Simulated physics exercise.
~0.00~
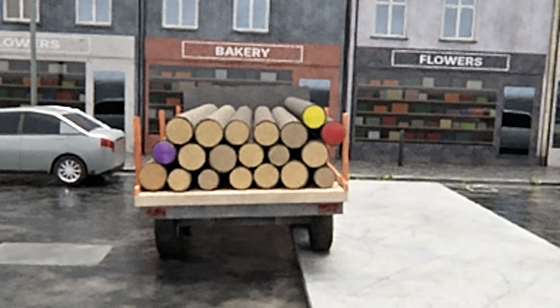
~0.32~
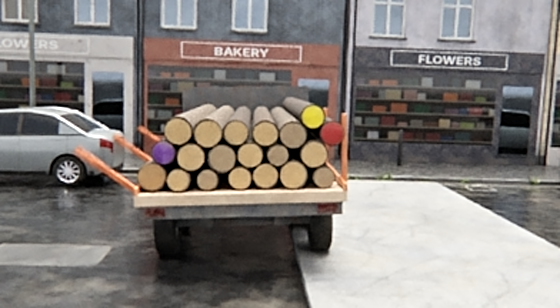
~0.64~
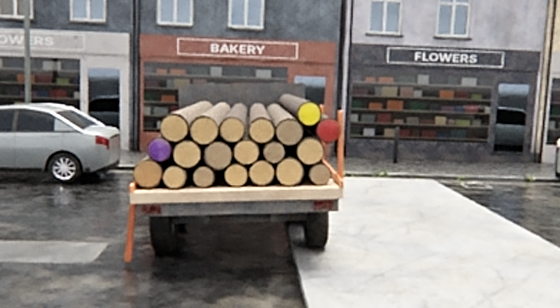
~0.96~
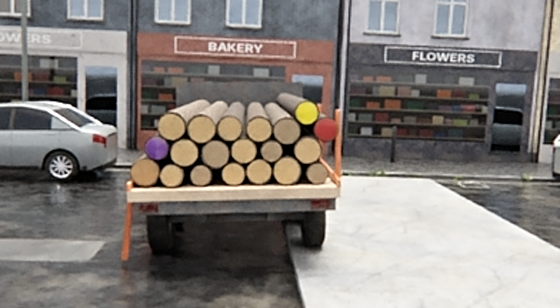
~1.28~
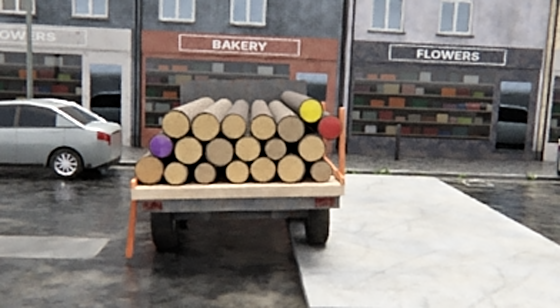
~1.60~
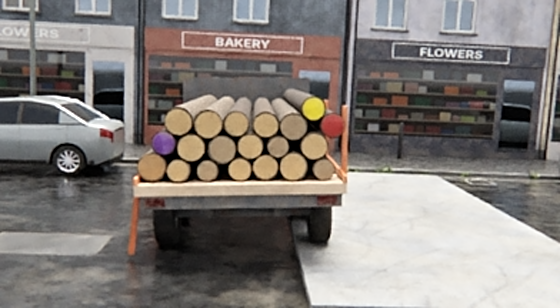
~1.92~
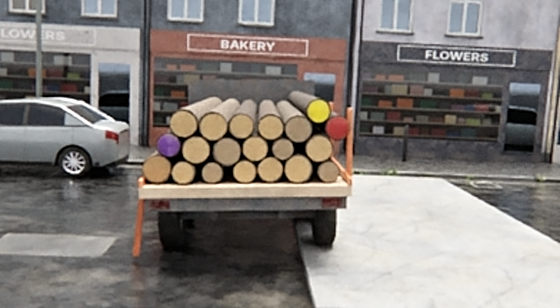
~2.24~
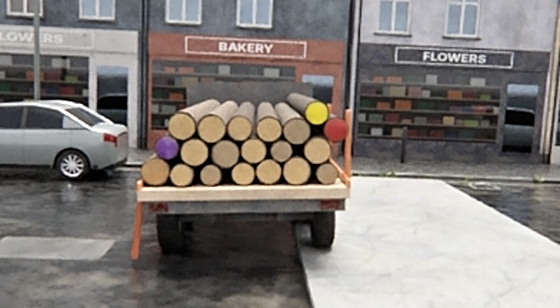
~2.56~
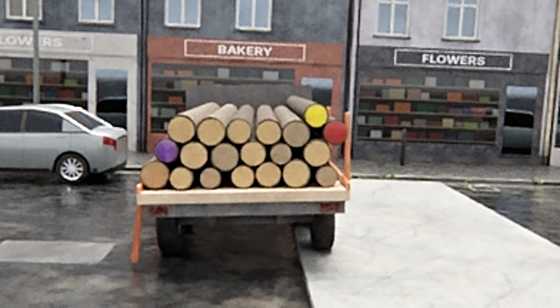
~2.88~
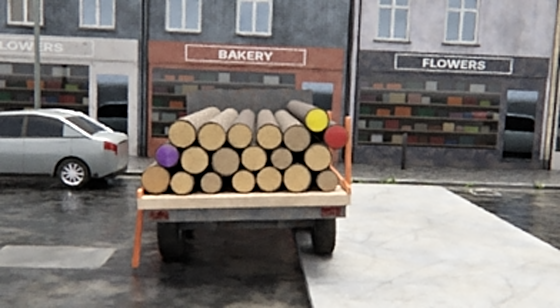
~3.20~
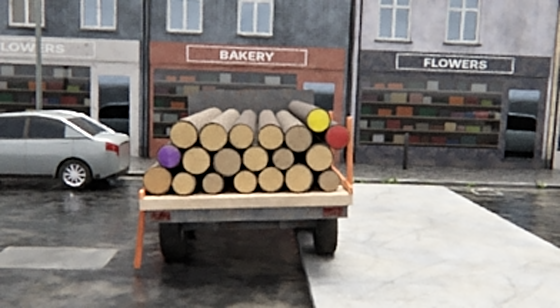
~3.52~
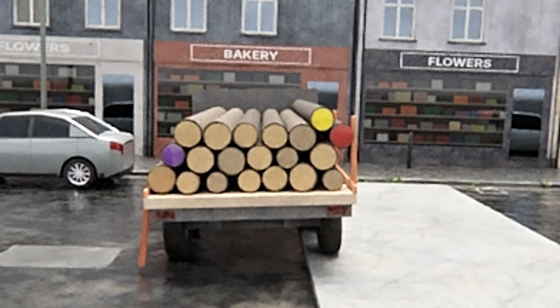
A farm trailer stacked with timber poles is parked on a wet street, seen from behind, with a bakery and a flower shop across the road and a silver car at the left. Most pole ends are pale tan, with a purple one at the left, and a yellow one above a red one at the right. The orange posts on the left edge swing outward and down until they hang beside the deck, while those on the right stay upright. The poles keep their places as the view sways slightly. At the end the whole stack still rests on the deck.
